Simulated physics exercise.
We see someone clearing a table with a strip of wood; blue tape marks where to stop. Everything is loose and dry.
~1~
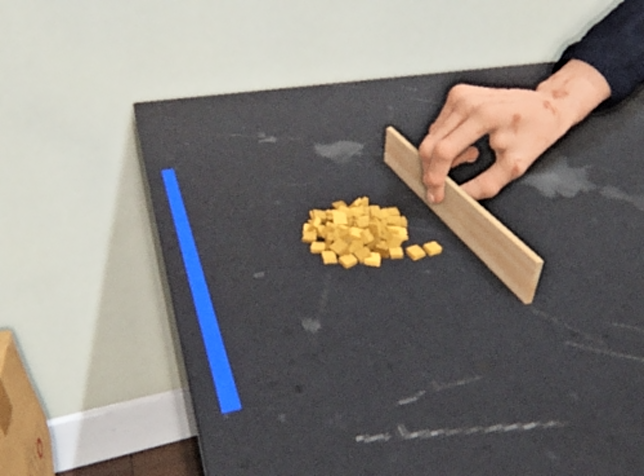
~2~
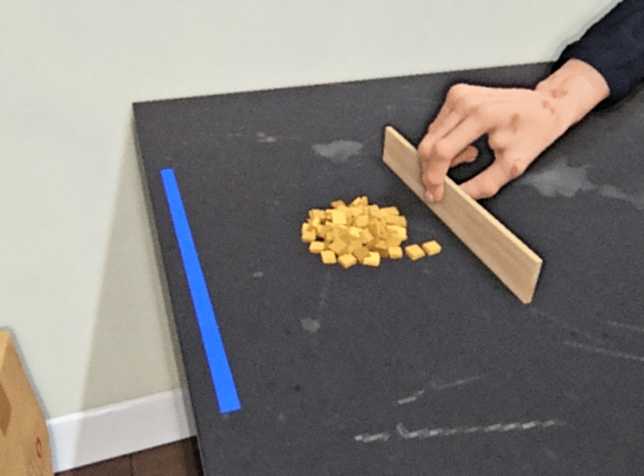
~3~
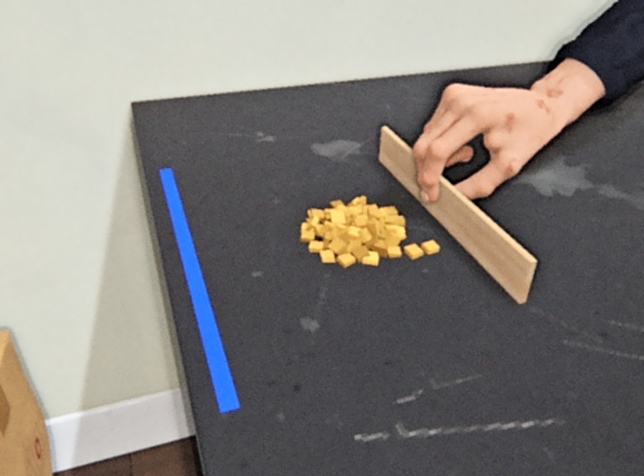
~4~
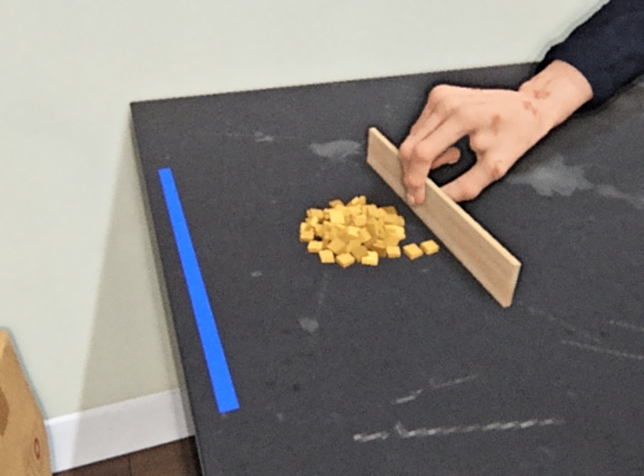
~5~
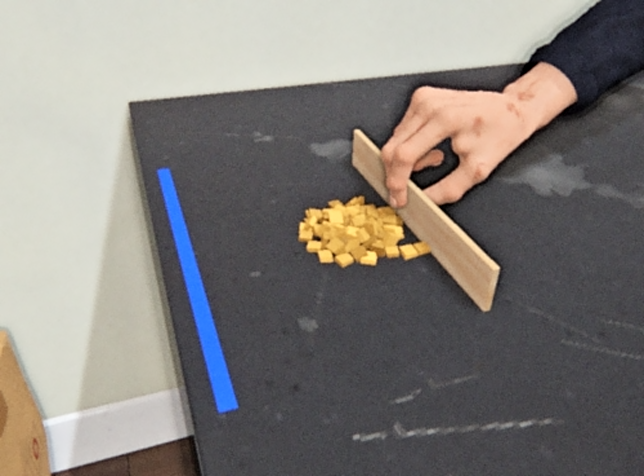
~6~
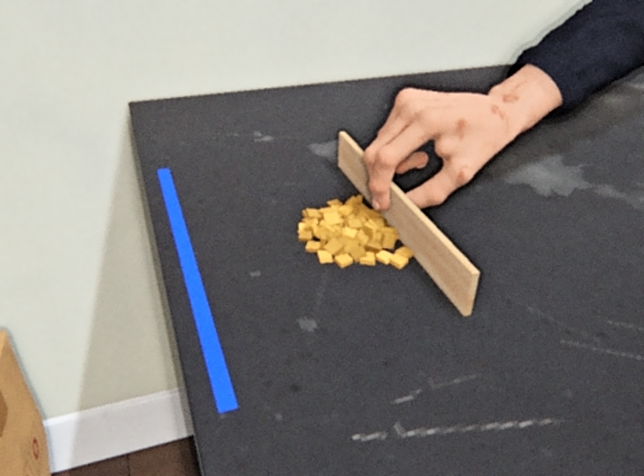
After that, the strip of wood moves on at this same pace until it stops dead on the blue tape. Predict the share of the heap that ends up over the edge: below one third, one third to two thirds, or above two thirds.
What goes over the end tops two thirds.
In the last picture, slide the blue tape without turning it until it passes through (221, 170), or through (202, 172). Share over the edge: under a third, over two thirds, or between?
For the first place it's under a third, and for the second it's below one third.
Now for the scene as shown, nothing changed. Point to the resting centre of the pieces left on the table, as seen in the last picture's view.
I'd mark it at about pixel (168, 256).
Soon, strip of wood still moving, near (288, 206); heap all on the table, its front near (209, 241).
A while on, strip of wood stopped at the blue tape; heap most over the edge.
Finally, strip of wood stopped at the blue tape; heap most over the edge.
